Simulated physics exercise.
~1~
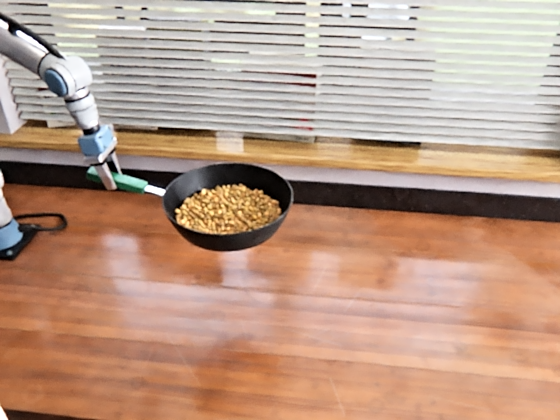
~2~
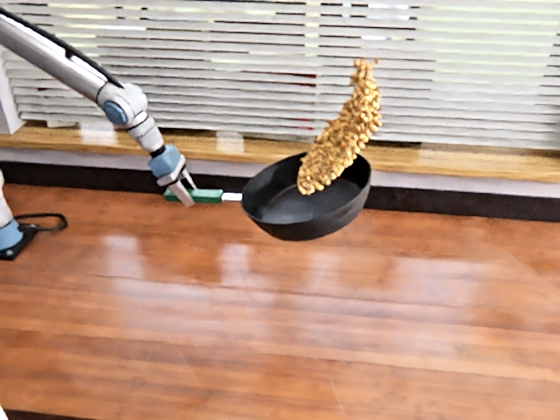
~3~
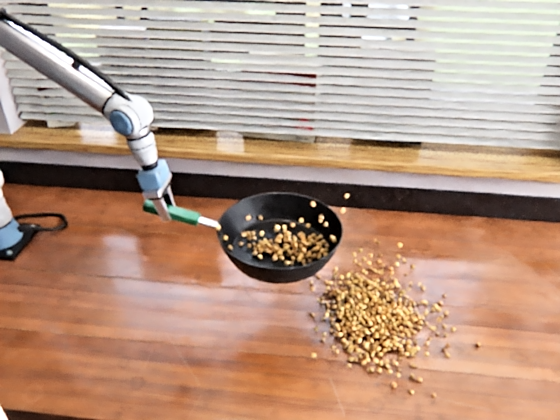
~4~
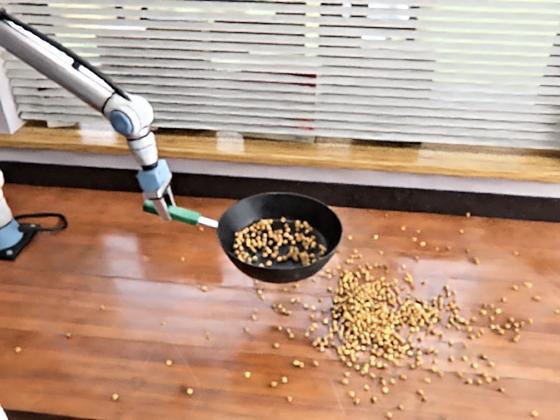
A robot arm reaches in from the left, holding a black frying pan by its green handle above a glossy wooden surface, with white blinds behind. The pan holds a heap of small golden chickpeas. The arm swings the pan to the right and tips it, tossing the chickpeas up in a long clump above the far rim. The pan then drops back a little to the left and levels out, but most of the load comes down past its right side. Chickpeas scatter widely across the wood, and only a small portion remains in the pan, now held still.
